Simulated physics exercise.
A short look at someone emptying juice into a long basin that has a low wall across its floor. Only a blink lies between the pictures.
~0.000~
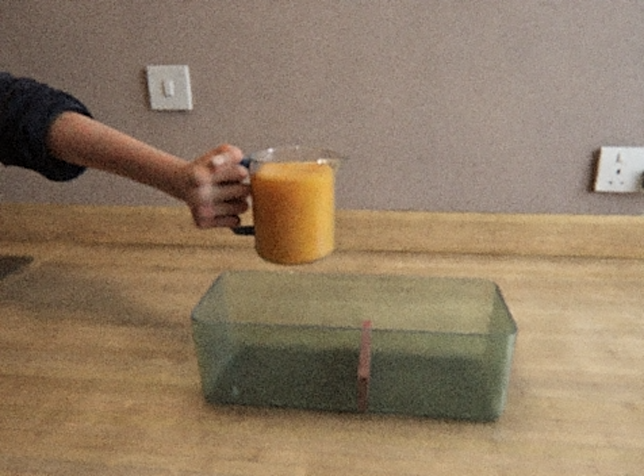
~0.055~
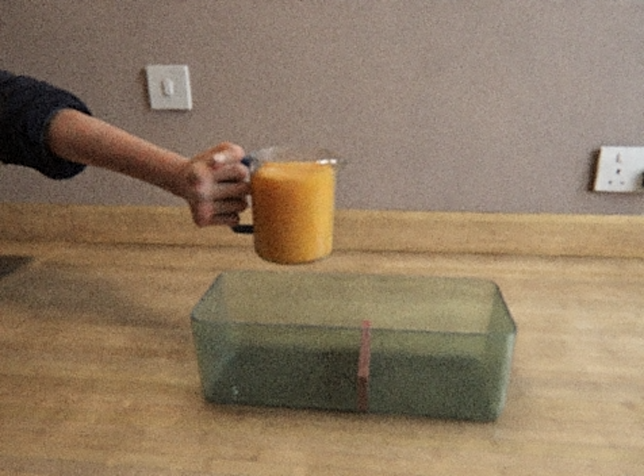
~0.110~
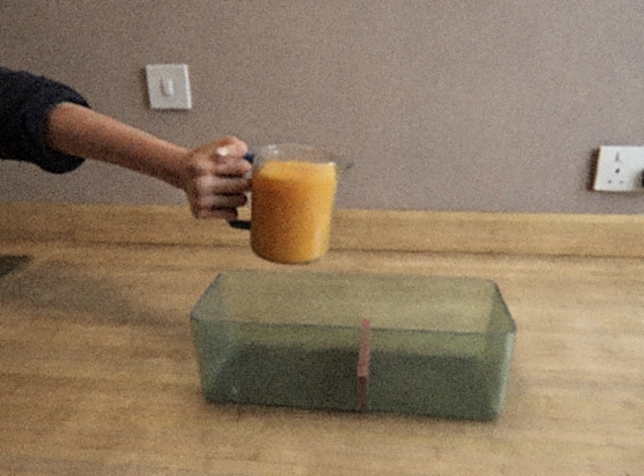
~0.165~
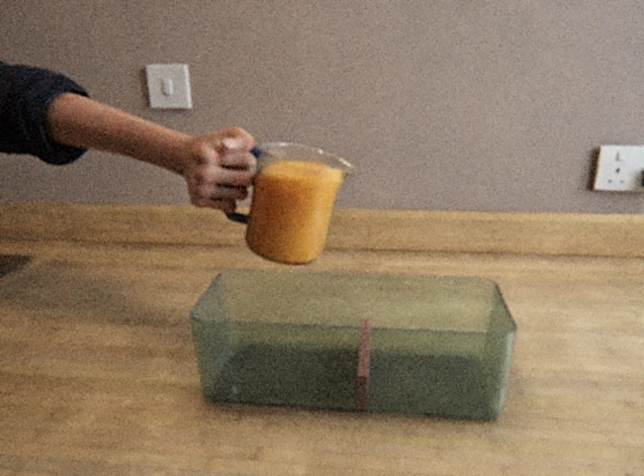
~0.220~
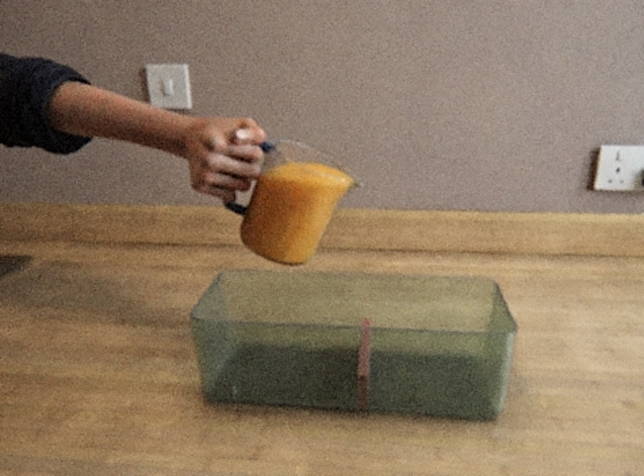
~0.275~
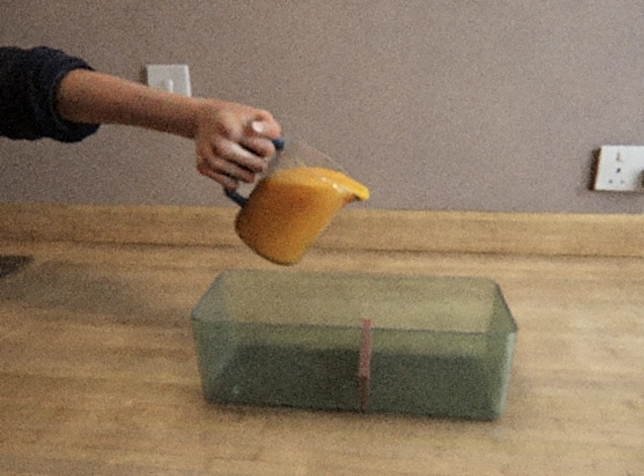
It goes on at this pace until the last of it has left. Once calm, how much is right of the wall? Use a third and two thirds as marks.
In the end above two thirds is right of the wall.
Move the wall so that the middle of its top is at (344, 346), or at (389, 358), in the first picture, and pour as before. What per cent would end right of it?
Roughly 95 per cent, and 50 per cent.
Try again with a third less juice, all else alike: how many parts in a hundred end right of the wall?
About 75 per cent.
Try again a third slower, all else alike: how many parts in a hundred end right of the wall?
About 85 per cent.
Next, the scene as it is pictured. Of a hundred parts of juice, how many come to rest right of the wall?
Close to 85 per cent.
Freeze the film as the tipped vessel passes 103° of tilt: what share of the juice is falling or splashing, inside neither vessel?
About 20 per cent.
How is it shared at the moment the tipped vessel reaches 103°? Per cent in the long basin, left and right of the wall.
Left: 0 %. Right: 25 %.
After 0.57 s the tilt is 103° and 51 per cent is still to pour, 0 is left of the wall and 27 right of it.
After 0.78 s the tilt is 120° and 6 per cent is still to pour, 9 is left of the wall and 77 right of it.
After 1.01 s the tilt is 120° and 0 per cent is still to pour, 15 is left of the wall and 84 right of it.
After 1.25 s the tilt is 120° and 0 per cent is still to pour, 15 is left of the wall and 84 right of it.
In the end 15 per cent lies left of the wall, 84 right of it and 2 outside.
